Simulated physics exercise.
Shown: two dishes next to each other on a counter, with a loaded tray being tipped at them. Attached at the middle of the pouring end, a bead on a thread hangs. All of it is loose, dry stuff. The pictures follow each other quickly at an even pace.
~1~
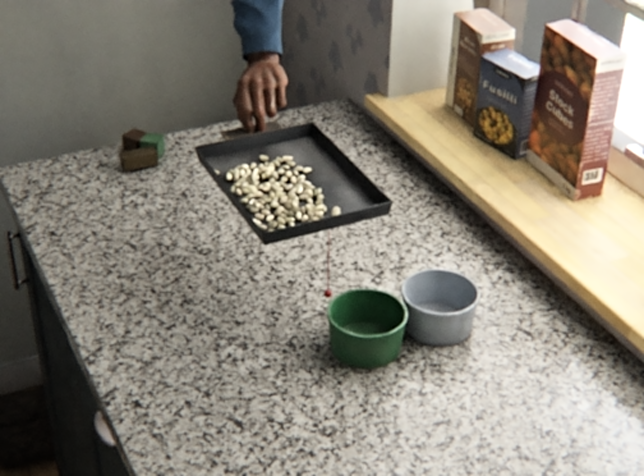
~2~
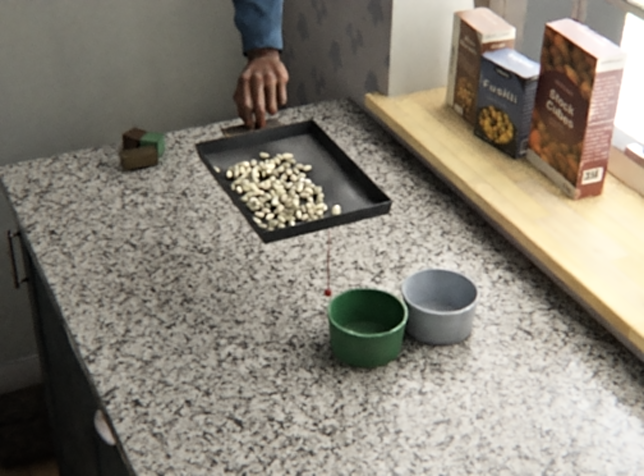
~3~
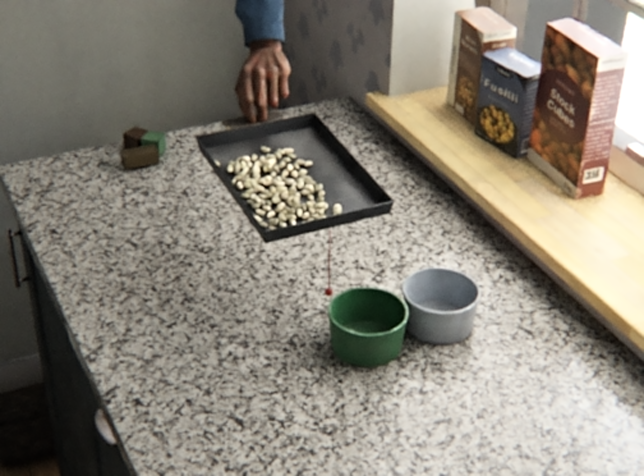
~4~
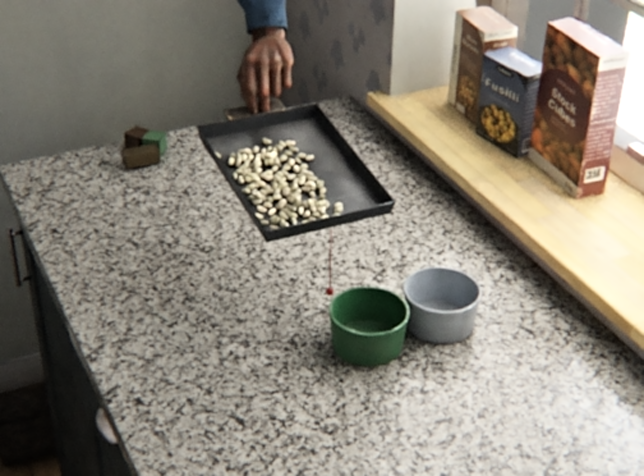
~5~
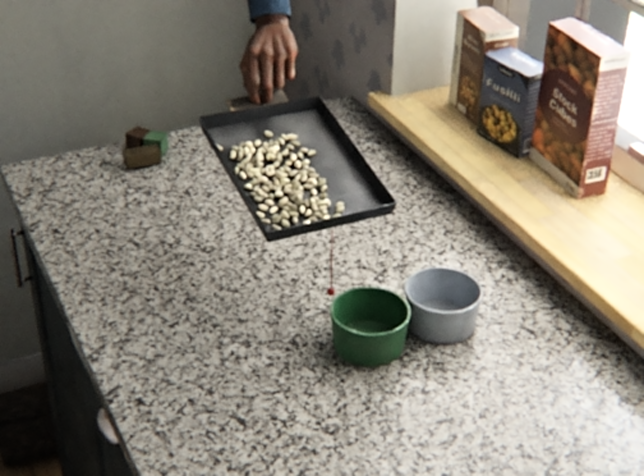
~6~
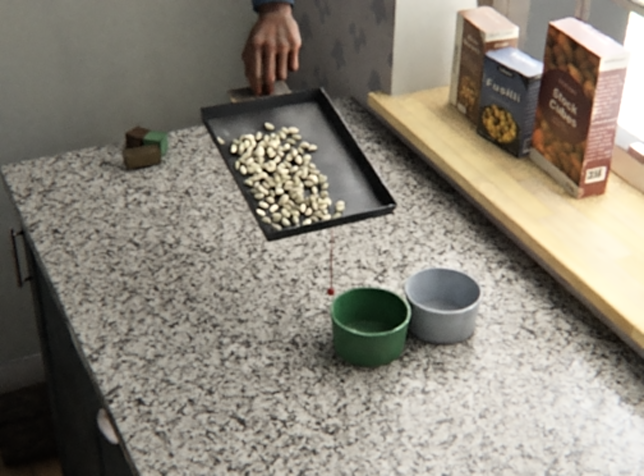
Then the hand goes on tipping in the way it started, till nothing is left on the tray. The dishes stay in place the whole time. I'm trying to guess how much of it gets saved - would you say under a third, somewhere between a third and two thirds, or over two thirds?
One to two parts in three.
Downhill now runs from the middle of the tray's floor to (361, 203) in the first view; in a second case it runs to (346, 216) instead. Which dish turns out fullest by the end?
Toward the first point it's the dish to the left; toward the second, the dish to the left.
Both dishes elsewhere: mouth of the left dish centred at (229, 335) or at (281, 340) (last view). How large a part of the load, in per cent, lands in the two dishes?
It would be near 20 per cent first and near 80 per cent second.
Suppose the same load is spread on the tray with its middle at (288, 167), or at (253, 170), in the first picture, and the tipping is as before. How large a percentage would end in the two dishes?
Around 60 percent the first time, around 50 percent the second.
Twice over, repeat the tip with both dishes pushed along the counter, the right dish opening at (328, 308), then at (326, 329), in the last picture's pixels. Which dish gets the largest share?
Try 1: The right-hand one. Try 2: The right-hand one.
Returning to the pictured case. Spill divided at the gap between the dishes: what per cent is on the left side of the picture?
90 per cent or thereabouts.
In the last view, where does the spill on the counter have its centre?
Estimate: About (334, 382).
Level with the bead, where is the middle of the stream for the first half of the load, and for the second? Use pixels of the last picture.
Starting near (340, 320), moving on to near (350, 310).
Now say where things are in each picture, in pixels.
Corners of the pouring end at (265, 231) and (389, 201), level; middle of the load at (281, 194), white beans; left dish at (385, 348); right dish at (459, 326); bead on its thread at (328, 294), in the first frame.
Corners of the pouring end at (265, 230) and (389, 200), level; middle of the load at (281, 193), in the second frame.
Corners of the pouring end at (266, 230) and (391, 200), tipped barely, level across its low end; middle of the load at (282, 189), in the third frame.
Corners of the pouring end at (268, 229) and (392, 200), tipped a little, level across its low end; middle of the load at (283, 185), in the fourth frame.
Corners of the pouring end at (269, 230) and (394, 202), tipped a little, level across its low end; middle of the load at (285, 181), in the fifth frame.
Corners of the pouring end at (270, 230) and (394, 203), tipped clearly, level across its low end; middle of the load at (285, 178); left dish at (388, 346); right dish at (462, 324), in the sixth frame.
Soon, tray tipped steeply; all on the tray.
A while on, tray tipped right over; nearly all on the tray; a stray few in the left dish.
Towards the end, tray tipped past a quarter turn; about half in the left dish; a stray few in the right dish; about half outside both.
Finally, tray tipped past a quarter turn; about half in the left dish; a stray few in the right dish; about half outside both.
